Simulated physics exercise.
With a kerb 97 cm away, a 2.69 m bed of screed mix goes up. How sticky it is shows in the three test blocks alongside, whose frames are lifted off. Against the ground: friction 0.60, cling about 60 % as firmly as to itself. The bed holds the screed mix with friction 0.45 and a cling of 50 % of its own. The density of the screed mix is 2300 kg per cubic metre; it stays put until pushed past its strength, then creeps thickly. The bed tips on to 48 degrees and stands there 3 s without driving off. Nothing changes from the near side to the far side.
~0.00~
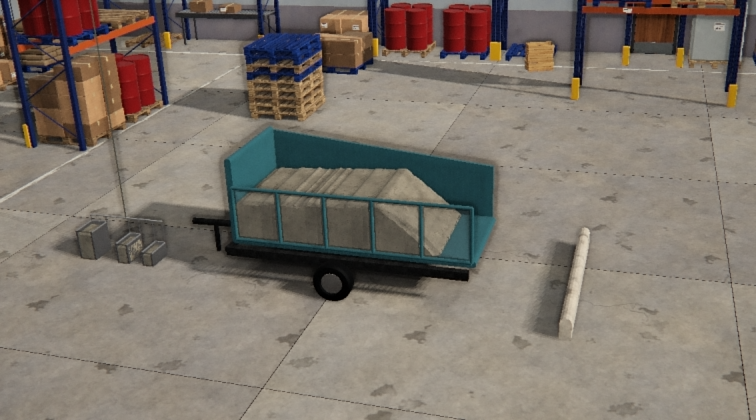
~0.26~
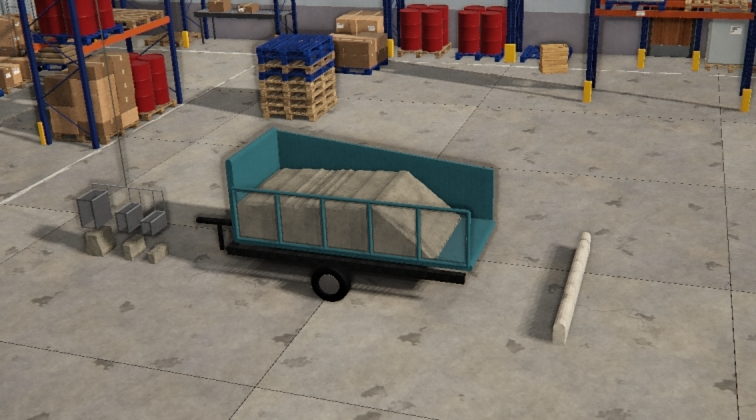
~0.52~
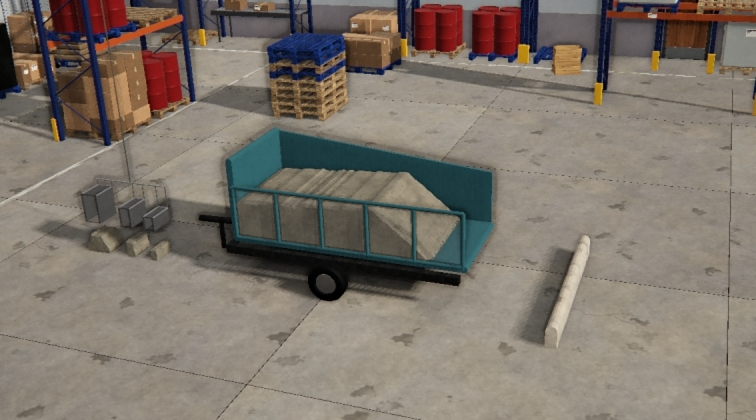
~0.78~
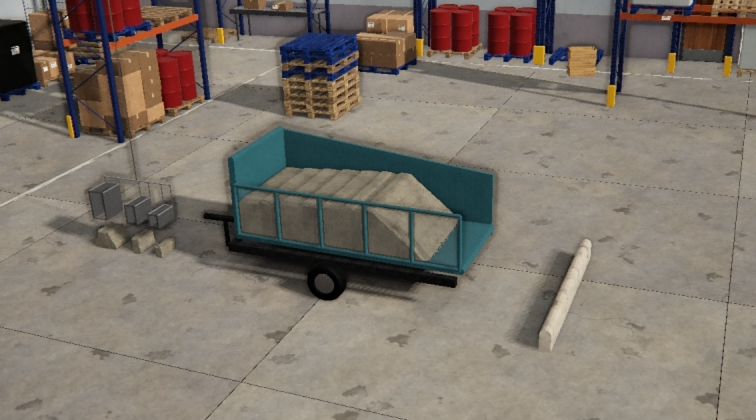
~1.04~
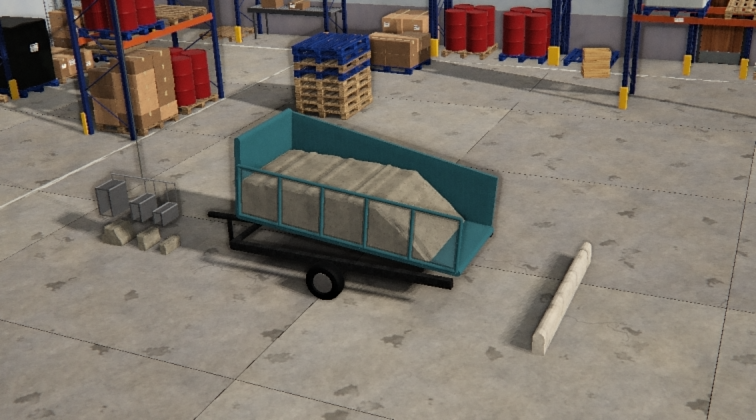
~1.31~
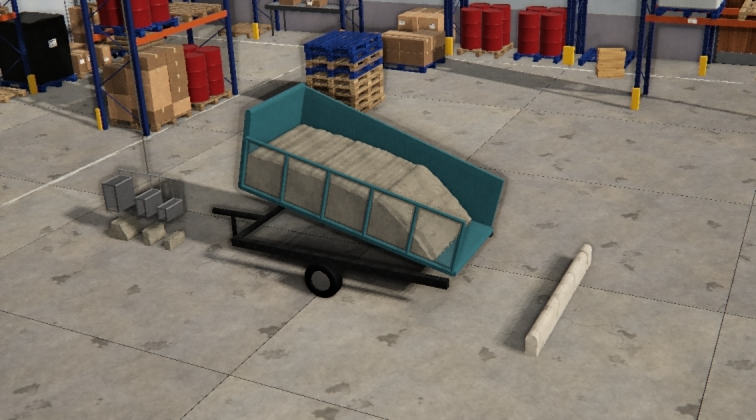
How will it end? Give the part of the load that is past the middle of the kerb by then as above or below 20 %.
The part of the load that is past the middle of the kerb by then is above 20 %.
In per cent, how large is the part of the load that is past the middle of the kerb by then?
About 45 %.
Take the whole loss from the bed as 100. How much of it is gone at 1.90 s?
Some 0 per cent.
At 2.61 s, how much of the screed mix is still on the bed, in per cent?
Near 55 %.
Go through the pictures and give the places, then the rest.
In the first frame, top of the high end at (230, 163), tilt 0 degrees; leading edge of the screed mix at (434, 255); blocks stand 34 cm, 22 cm, 14 cm (left to right).
In the second frame, top of the high end at (231, 163), tilt 0 degrees; leading edge of the screed mix at (431, 257); blocks stand 29 cm, 21 cm, 14 cm (left to right).
In the third frame, top of the high end at (231, 163), tilt 0 degrees; leading edge of the screed mix at (427, 259); blocks stand 23 cm, 21 cm, 14 cm (left to right).
In the fourth frame, top of the high end at (234, 161), tilt 0 degrees; leading edge of the screed mix at (425, 260); blocks stand 23 cm, 21 cm, 14 cm (left to right).
In the fifth frame, top of the high end at (240, 142), tilt 5 degrees; leading edge of the screed mix at (426, 259); blocks stand 23 cm, 21 cm, 14 cm (left to right).
In the sixth frame, top of the high end at (251, 114), tilt 13 degrees; leading edge of the screed mix at (431, 259); blocks stand 23 cm, 21 cm, 14 cm (left to right).
After 1.90 s, the tilt is 29 degrees, 98 % is on the bed and 0 % past the kerb's middle.
After 2.61 s, the tilt is 47 degrees, 53 % is on the bed and 1 % past the kerb's middle.
After 3.31 s, the tilt is 48 degrees, none is on the bed and 38 % past the kerb's middle.
After 4.01 s, the tilt is 48 degrees, none is on the bed and 46 % past the kerb's middle.
After 5.71 s, at the end, the tilt is 48 degrees, none is on the bed and 46 % past the kerb's middle.
